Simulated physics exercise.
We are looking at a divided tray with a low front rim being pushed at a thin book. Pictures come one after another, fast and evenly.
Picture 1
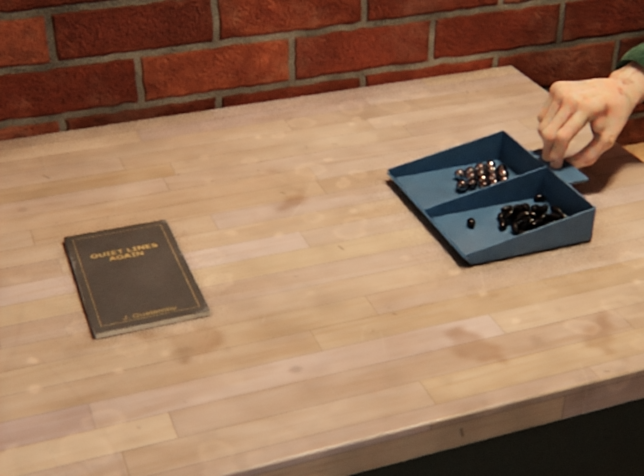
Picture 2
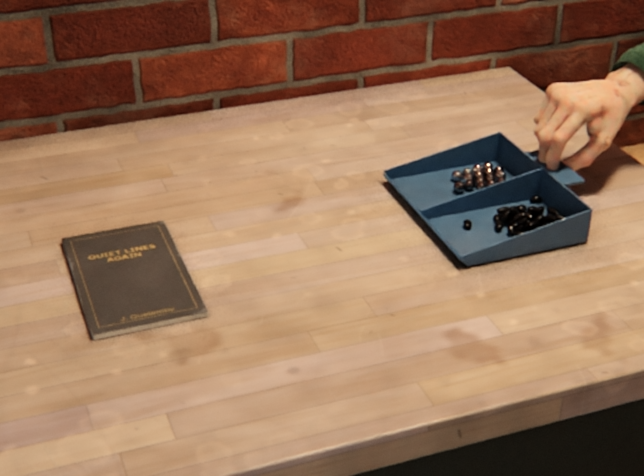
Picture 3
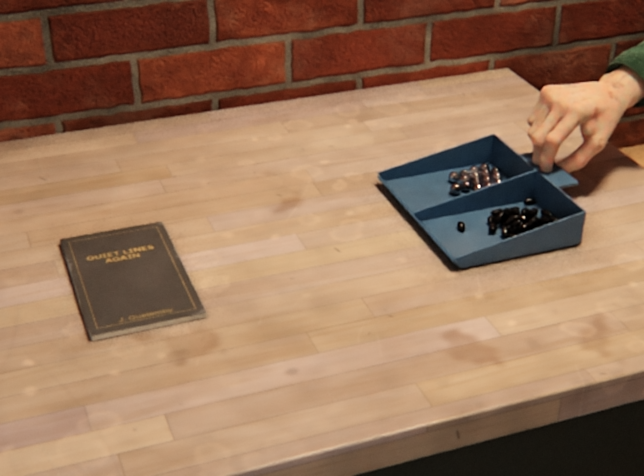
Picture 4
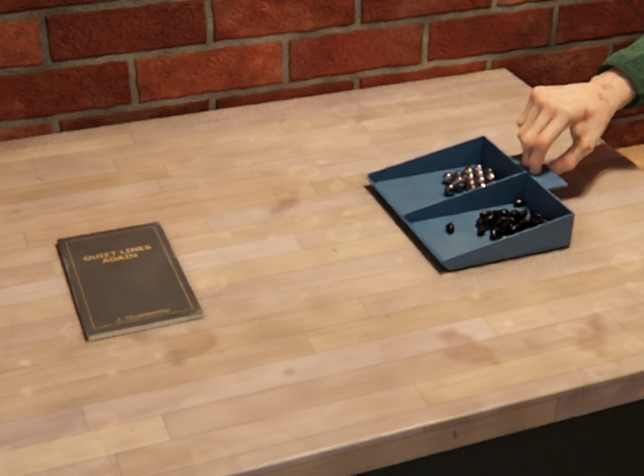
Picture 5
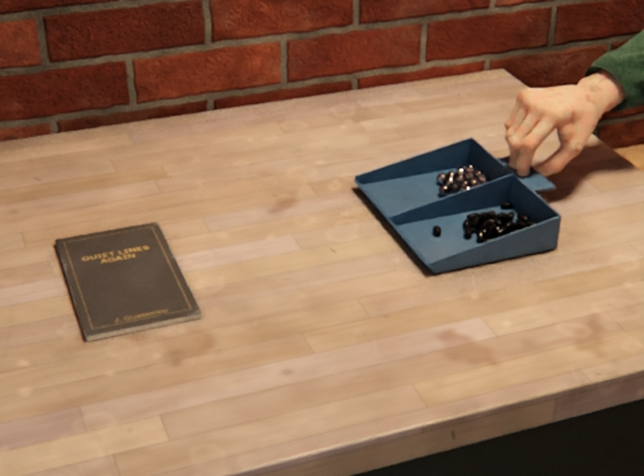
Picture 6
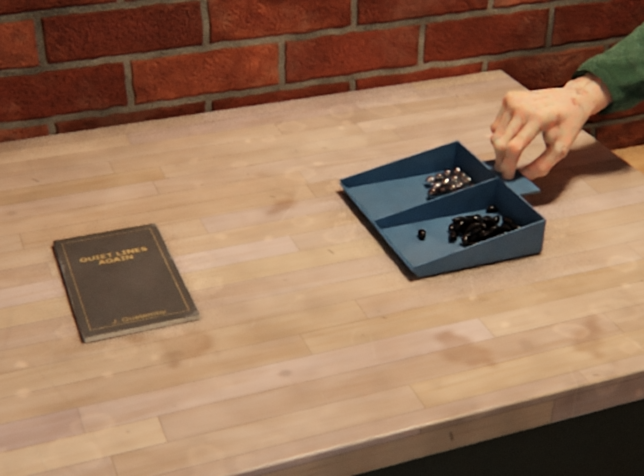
A hand slides a blue divided tray of dark beans and shiny balls slowly left.
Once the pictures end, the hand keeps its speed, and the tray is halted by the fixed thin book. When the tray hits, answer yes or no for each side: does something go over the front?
Nearer handful: No, it stays. Farther handful: No, it stays.
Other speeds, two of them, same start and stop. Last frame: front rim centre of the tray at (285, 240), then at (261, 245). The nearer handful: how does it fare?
First it sends some over the front rim, then it partly spills out.
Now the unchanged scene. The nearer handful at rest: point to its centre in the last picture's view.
It ends up roughly at pixel (278, 272).
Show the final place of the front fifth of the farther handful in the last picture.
It ends up centred around (175, 236).
Then, 0.36 s on from there, tray still sliding, front rim near (282, 241); nearer handful all inside; farther handful all inside.
Then, 0.82 s on from there, tray stopped at the thin book; nearer handful all inside, moved towards the front rim; farther handful all inside.
Then, 1.03 s on from there, tray stopped at the thin book; nearer handful all inside, moved towards the front rim; farther handful all inside, moved towards the front rim.
In the end, tray stopped at the thin book; nearer handful all inside, moved towards the front rim; farther handful all inside, moved towards the front rim.
